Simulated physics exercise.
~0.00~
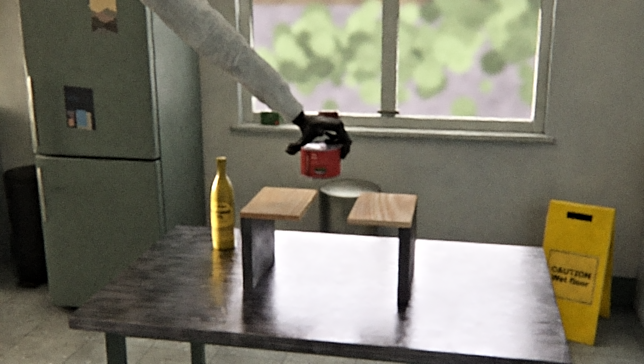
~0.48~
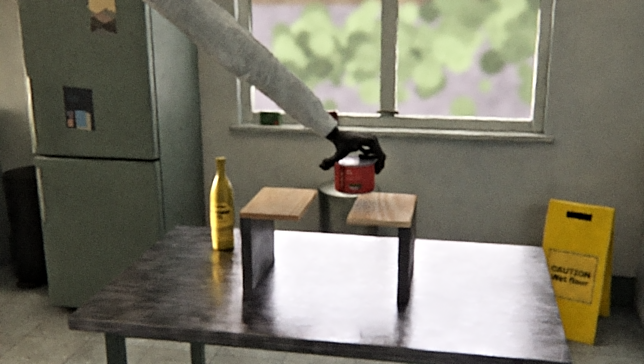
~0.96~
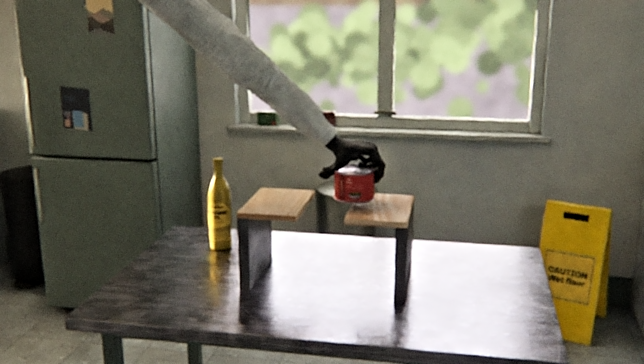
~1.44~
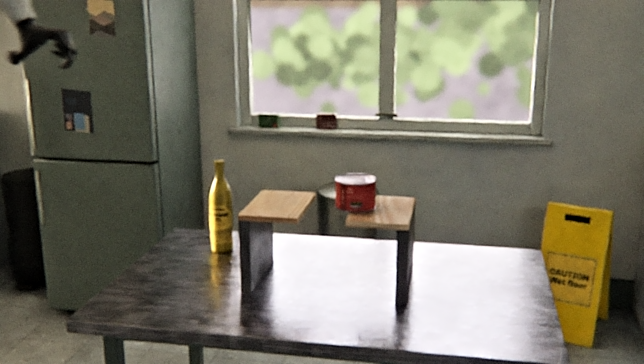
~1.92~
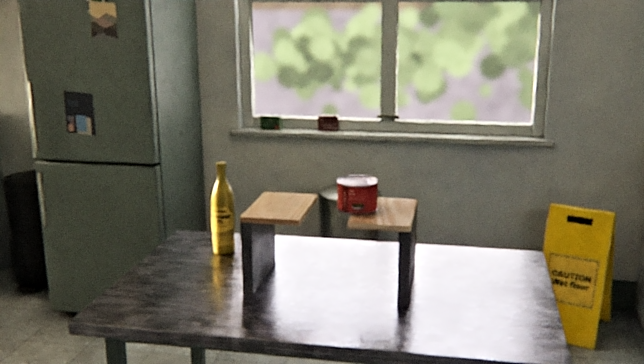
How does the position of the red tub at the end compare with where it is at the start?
At the start the red tub is held in the air by the dark hand above the gap between the supports. By the end it is lower and a little further right, resting at the inner edge of the right support.
